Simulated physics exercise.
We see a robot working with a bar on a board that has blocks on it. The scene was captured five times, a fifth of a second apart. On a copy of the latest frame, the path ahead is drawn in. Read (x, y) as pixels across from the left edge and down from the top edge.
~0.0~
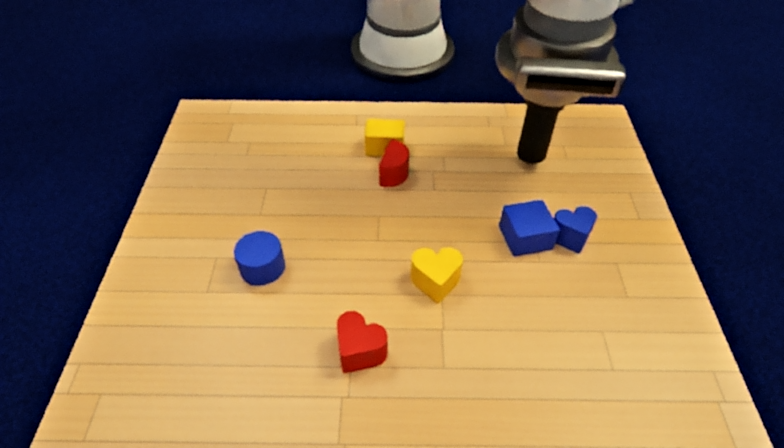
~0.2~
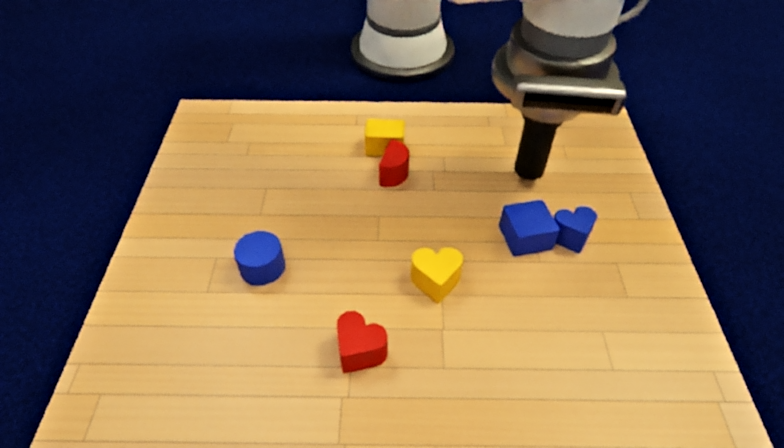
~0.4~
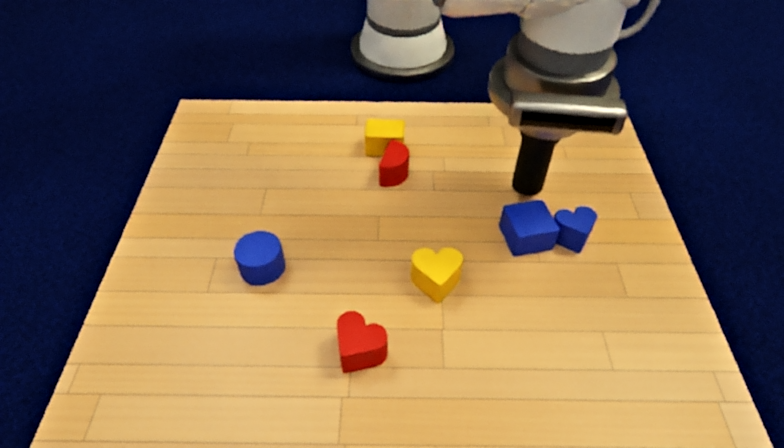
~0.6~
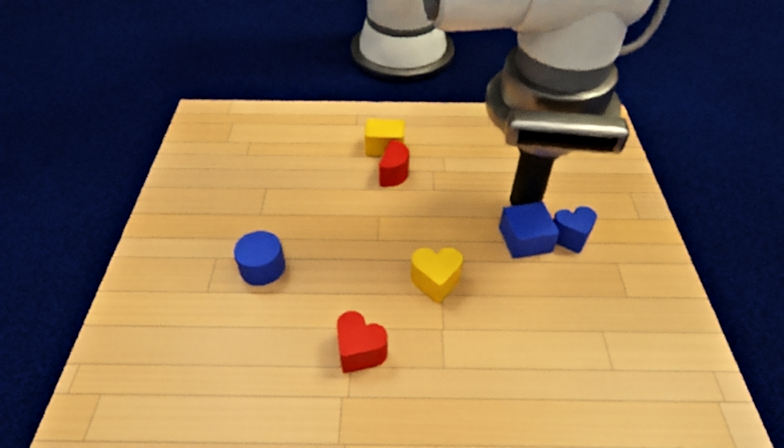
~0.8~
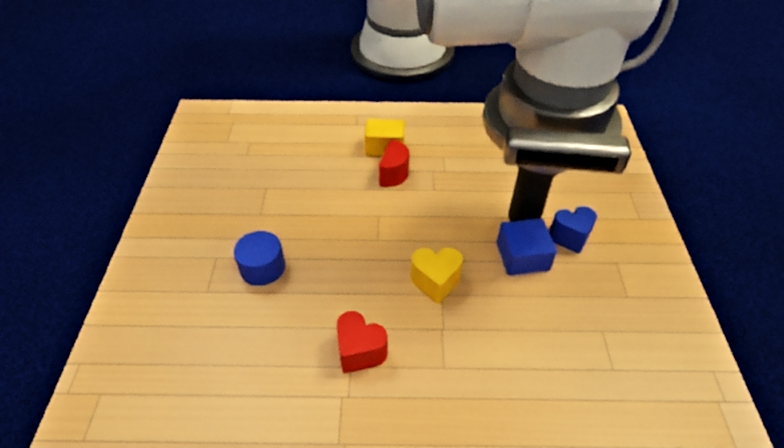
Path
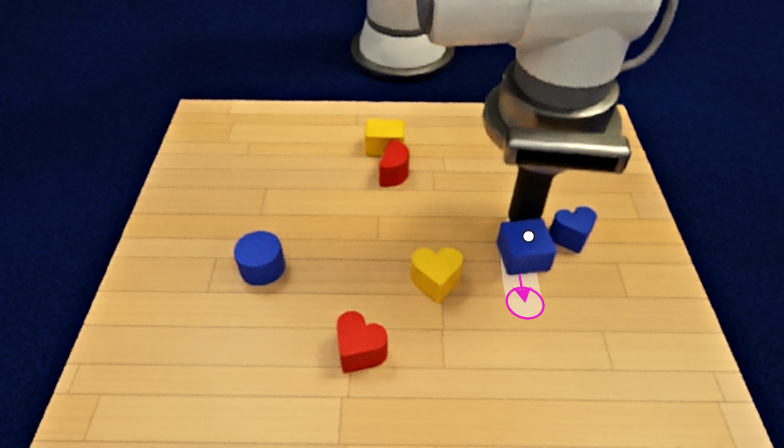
A robot arm with a black bar moves toward the viewer over a light wooden board on dark blue cloth, seen from above by a still camera. A blue cube and blue heart sit together at right, a yellow heart near the centre, a red heart below, a blue cylinder at left, and yellow and red blocks at the back. The bar reaches the cube and pushes it slightly nearer, opening a small gap beside the blue heart.
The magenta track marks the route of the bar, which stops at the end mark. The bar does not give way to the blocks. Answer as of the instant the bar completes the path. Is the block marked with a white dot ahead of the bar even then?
That would be a yes.
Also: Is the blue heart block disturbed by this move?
By the time the path is finished, it has hardly shifted at all.
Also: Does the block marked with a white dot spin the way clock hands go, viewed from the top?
Yes, I think so.
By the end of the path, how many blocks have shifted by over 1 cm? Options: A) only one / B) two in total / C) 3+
My answer is option A.
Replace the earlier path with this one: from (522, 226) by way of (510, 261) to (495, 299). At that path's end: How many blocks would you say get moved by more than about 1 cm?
I'd say just one block gets shifted by more than about 1 cm.
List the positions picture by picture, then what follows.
In the first frame, bar's lower end at (531, 155); blue square piece at (531, 217); blue heart block at (578, 218).
In the second frame, bar at (529, 170); blocks still.
In the third frame, bar at (527, 185); blocks still.
In the fourth frame, bar at (526, 201); blue square piece at (531, 219).
In the fifth frame, bar at (524, 217); blue square piece at (529, 236); blue heart block at (578, 218).
Drawn move, from (522, 226) by way of (518, 262) to (525, 303); the dot is on the blue square piece.
On the path given first. Halfway along, bar at (521, 254); blue square piece at (522, 276).
At the end, bar at (528, 294); blue square piece at (517, 317), turned 35° clockwise; blue heart block still.
